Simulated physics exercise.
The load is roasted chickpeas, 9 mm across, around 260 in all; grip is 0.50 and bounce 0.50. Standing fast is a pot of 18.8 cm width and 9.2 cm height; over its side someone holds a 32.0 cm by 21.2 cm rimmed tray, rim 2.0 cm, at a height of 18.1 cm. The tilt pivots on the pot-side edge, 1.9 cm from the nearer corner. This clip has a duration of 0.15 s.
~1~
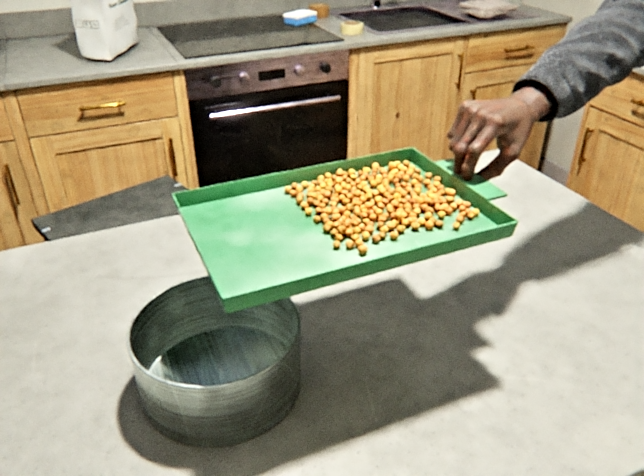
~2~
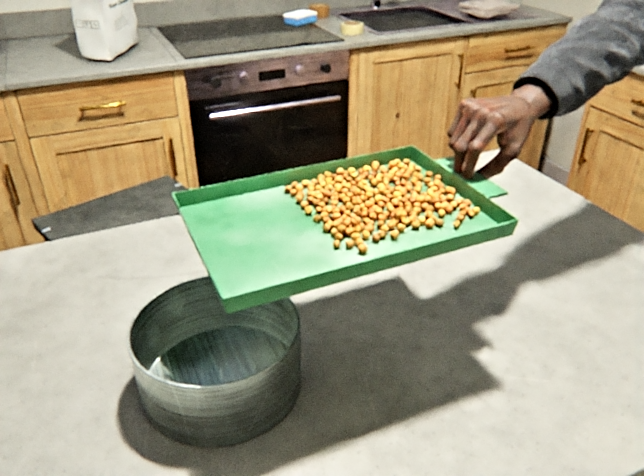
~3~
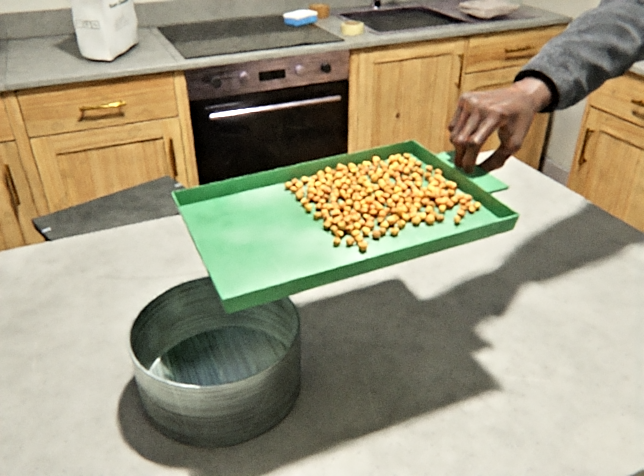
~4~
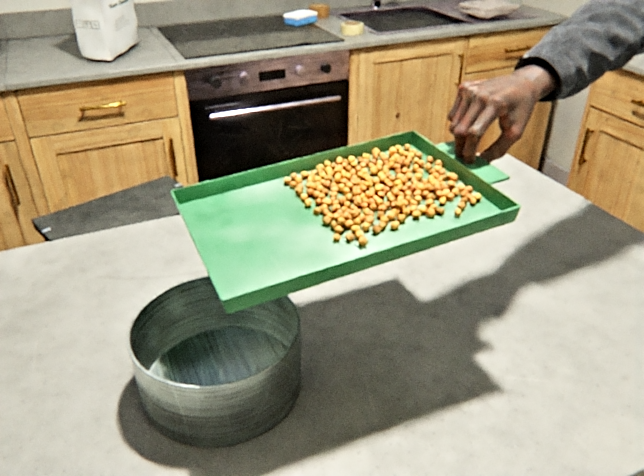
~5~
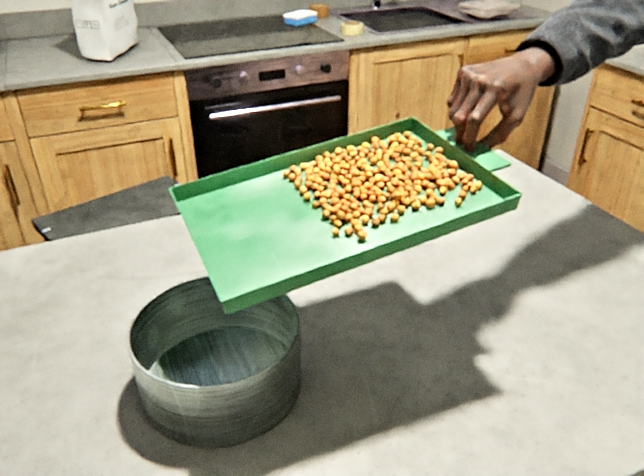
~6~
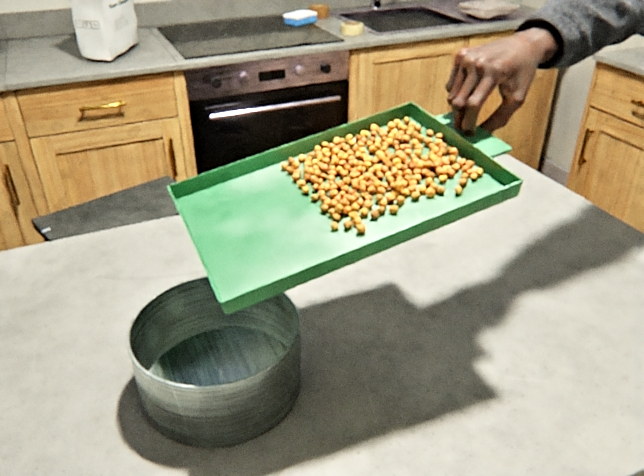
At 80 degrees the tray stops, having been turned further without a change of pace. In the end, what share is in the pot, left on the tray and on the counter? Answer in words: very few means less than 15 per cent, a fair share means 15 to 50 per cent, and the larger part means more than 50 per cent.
Pot: Very few. Tray: A fair share. Counter: The larger part.
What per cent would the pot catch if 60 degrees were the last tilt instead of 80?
Around 5 %, I reckon.
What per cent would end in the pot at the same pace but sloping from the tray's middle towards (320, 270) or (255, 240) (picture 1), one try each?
I'd put it at roughly 0 per cent for the first tilt and roughly 15 per cent for the second.
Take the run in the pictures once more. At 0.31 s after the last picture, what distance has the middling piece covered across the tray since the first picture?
Roughly 4 cm.
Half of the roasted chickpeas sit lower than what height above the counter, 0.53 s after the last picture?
Median height: Approx. 22 cm.
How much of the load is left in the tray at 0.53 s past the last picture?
I'd say close to 100 per cent.
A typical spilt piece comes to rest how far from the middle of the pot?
Roughly 22 cm.
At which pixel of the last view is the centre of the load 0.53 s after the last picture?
My estimate is roughly (207, 251).
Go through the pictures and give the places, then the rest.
Tray tilt 0 degrees, front corners at (225, 295) and (515, 220); middle of the pieces at (378, 200); pot at (215, 323), in the first frame.
Tray tilt 0 degrees, front corners at (225, 296) and (515, 219); middle of the pieces at (379, 198), in the second frame.
Tray tilt 2 degrees, front corners at (225, 296) and (516, 214); middle of the pieces at (379, 194), in the third frame.
Tray tilt 4 degrees, front corners at (224, 297) and (517, 205), lowest corner left front; middle of the pieces at (379, 188), in the fourth frame.
Tray tilt 7 degrees, front corners at (223, 298) and (518, 193), lowest corner left front; middle of the pieces at (378, 178), in the fifth frame.
Tray tilt 10 degrees, front corners at (222, 299) and (519, 180), lowest corner left front; middle of the pieces at (377, 168); pot at (215, 324), in the sixth frame.
Then, 0.31 s after the last picture, tilt 45 degrees; the tray holds 100 %, the pot 0 %.
Then, 0.53 s after the last picture, tilt 68 degrees; the tray holds 100 %, the pot 0 %.
Then, 0.84 s after the last picture, tilt 80 degrees; the tray holds 30 %, the pot 0 %.
In the end, pot 5 %, tray 30 %, counter 65 %.
